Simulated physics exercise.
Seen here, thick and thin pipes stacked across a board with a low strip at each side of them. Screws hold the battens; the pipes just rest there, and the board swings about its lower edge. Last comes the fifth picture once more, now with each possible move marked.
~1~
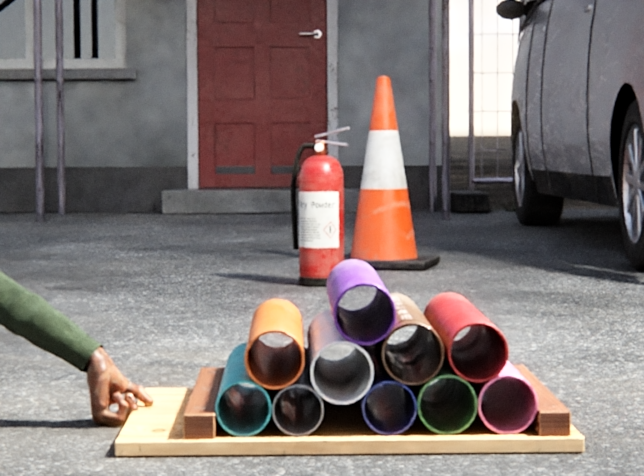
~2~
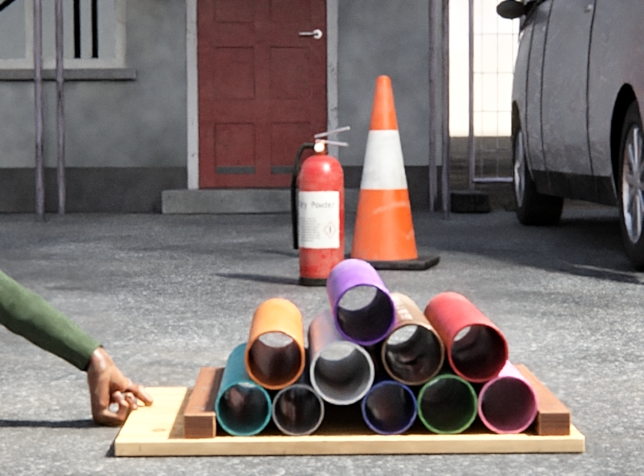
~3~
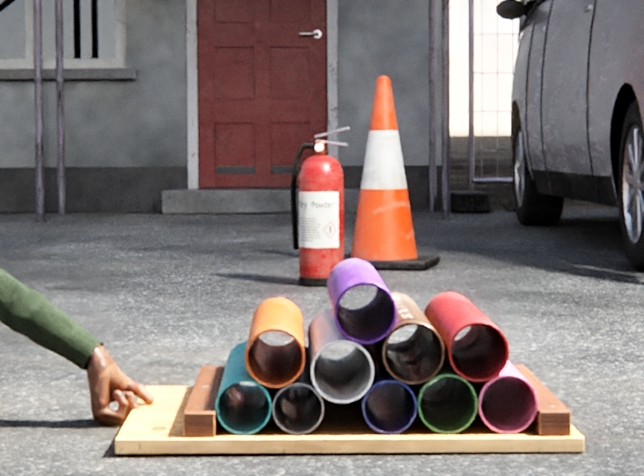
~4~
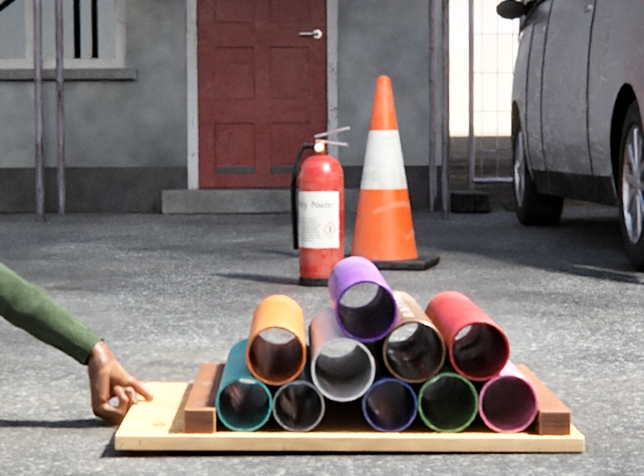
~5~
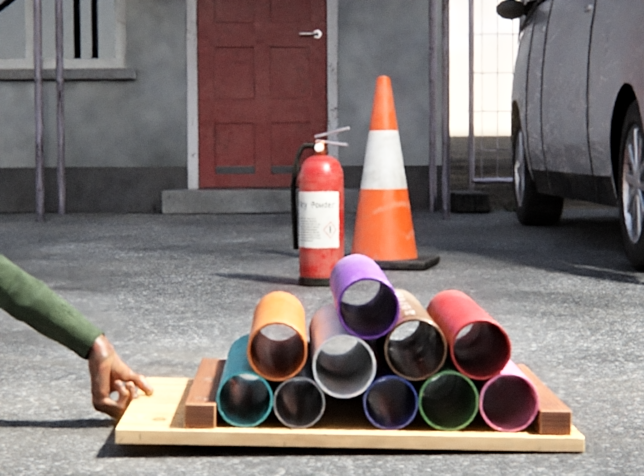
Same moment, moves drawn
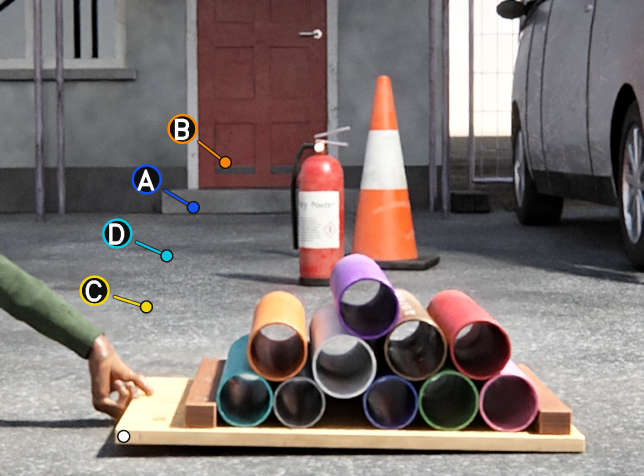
A hand slowly lifting the left end of a wooden board slightly, with colourful pipes stacked between two low wooden strips.
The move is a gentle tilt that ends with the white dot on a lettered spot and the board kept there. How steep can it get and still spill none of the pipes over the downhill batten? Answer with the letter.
Lift it to D and no more.
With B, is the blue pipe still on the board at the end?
The blue pipe: Yes.
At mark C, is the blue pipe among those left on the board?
Yes, with C.
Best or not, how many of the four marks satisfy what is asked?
Two of them.
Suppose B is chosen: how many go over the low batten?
With B, five.
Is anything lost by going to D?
No.
On the copy, A at (194, 207); B at (225, 162); C at (147, 307); D at (166, 256); the white dot at (124, 436).
On D. First, board at 16°.
Then, board at 25°.
Finally, board at 25°, none over the low batten.
By contrast, A five over the low batten; B five over the low batten; C none over the low batten.
